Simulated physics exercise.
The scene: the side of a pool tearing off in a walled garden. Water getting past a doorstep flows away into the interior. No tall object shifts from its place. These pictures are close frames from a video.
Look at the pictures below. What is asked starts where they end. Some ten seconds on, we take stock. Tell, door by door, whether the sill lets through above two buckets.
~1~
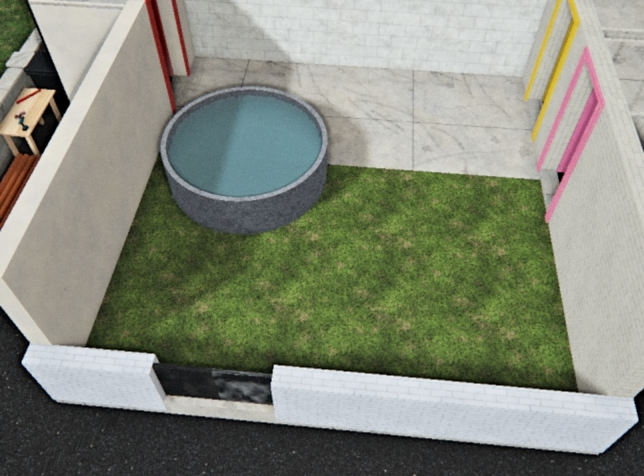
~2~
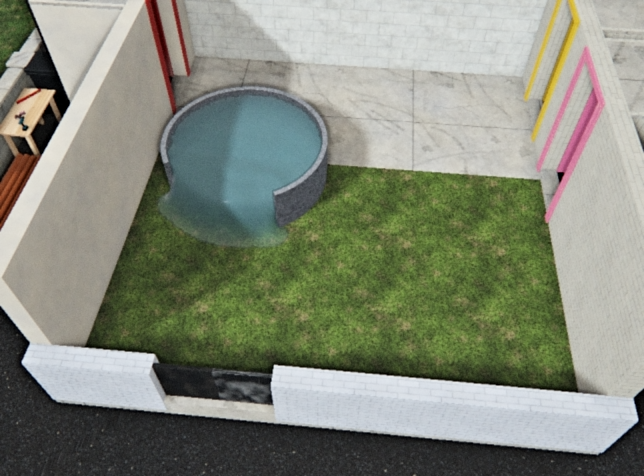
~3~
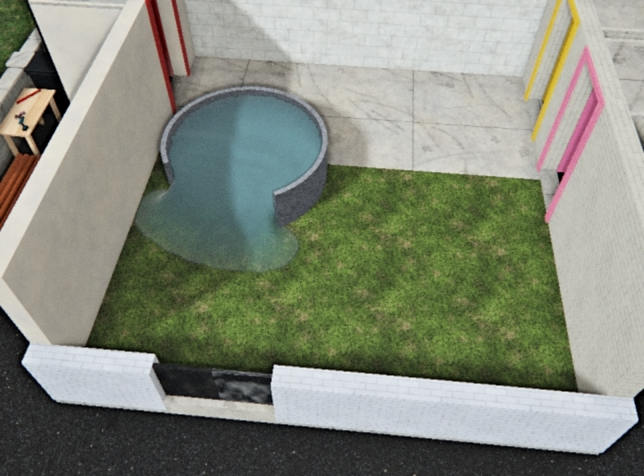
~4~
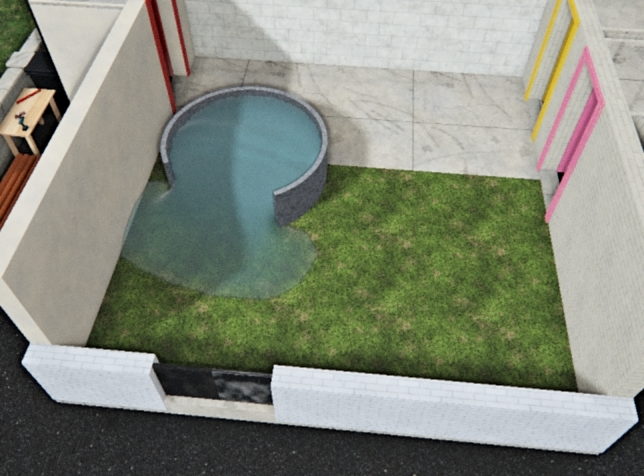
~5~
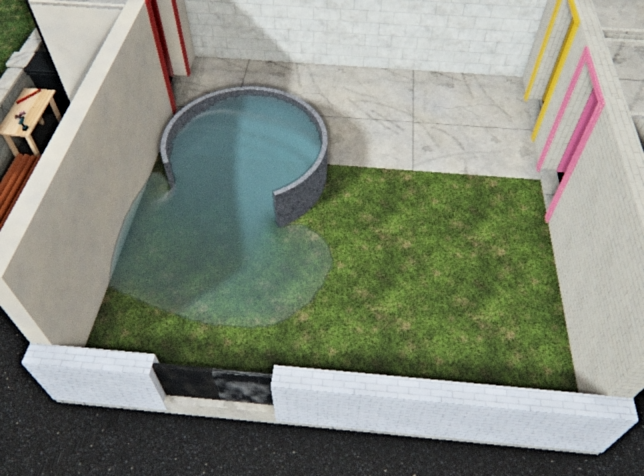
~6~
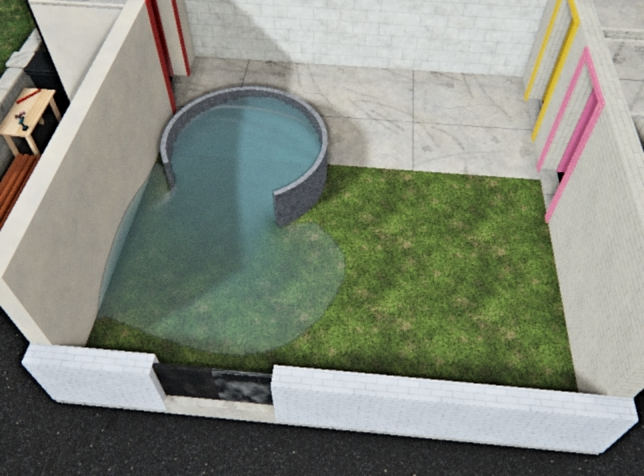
As I see it, yellow door: Does not overshoot, pink door: Does not overshoot, red door: Does not overshoot.
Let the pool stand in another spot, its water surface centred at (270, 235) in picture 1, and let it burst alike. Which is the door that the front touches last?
It's the door marked yellow.
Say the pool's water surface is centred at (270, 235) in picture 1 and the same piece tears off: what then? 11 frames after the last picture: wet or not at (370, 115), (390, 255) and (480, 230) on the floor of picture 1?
Bone-dry, bone-dry, bone-dry.
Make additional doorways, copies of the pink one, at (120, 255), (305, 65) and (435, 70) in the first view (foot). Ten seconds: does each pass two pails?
Exceeds it; stays within it; stays within it.
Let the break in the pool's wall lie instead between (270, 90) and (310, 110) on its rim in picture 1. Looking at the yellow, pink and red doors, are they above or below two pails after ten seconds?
Result - yellow door tops the mark, pink door does not reach it, red door tops the mark.
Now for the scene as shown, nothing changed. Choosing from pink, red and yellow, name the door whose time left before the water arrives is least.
Answer: The red-painted one.
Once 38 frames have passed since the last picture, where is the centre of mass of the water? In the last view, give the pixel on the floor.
That puts it at around (318, 253).
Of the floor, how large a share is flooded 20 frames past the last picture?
My estimate is roughly 40 percent.
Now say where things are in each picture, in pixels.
The round tank at (245, 143) is whole and still, in the first picture.
Water pours out at (214, 216) and has run to (283, 234), in the second picture.
Water pours out at (214, 219) and has run to (144, 204), in the third picture.
The front is at (292, 282), out from the gap at (215, 220), in the fourth picture.
Water pours out at (215, 220) and has run to (304, 298), in the fifth picture.
Water pours out at (215, 220) and has run to (284, 338), in the sixth picture.
A moment on, water covers 25 % of the floor; the yellow door not reached, the pink door not reached, the red door not reached.
Next, water covers 30 % of the floor; the yellow door not reached, the pink door not reached, the red door not reached.
Then, water covers 40 % of the floor; the yellow door not reached, the pink door not reached, the red door wet at the sill, nothing in.
Later, water covers 75 % of the floor; the yellow door not reached, the pink door wet at the sill, nothing in, the red door wet at the sill, nothing in.
In the end, water covers 95 % of the floor; the yellow door wet at the sill, nothing in, the pink door under two buckets in, the red door wet at the sill, nothing in.
